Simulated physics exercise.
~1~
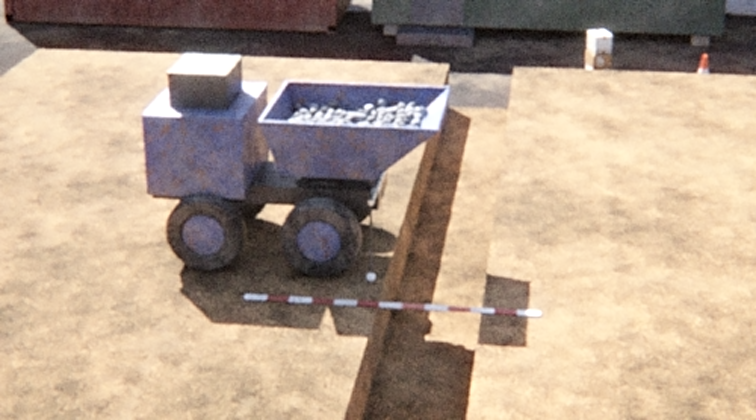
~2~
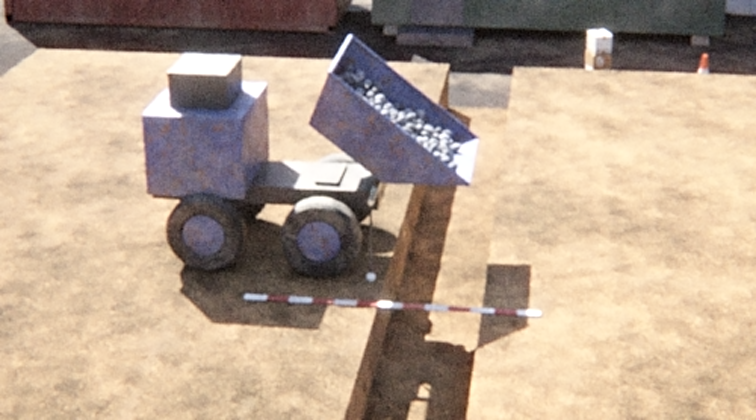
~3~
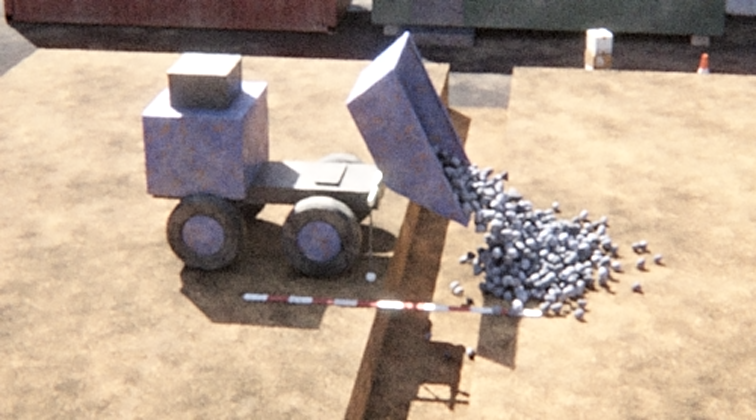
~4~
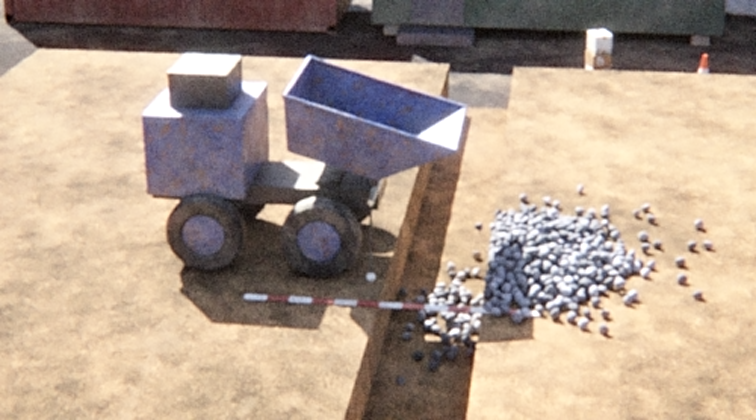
A blue, rust-flecked site dumper stands on sandy ground, seen from above and to the side, its skip full of grey stones facing right towards a straight-sided trench. A red and white banded rod lies across the near side of the trench, with dark red and green containers, a small white object and an orange cone behind. The skip tips up and forward, and the stones slide towards its lip. Tipping steeper, it pours them over the trench onto the far ground. Finally the emptied skip swings partly back, still tilted, leaving most stones heaped beyond the trench and some inside it.
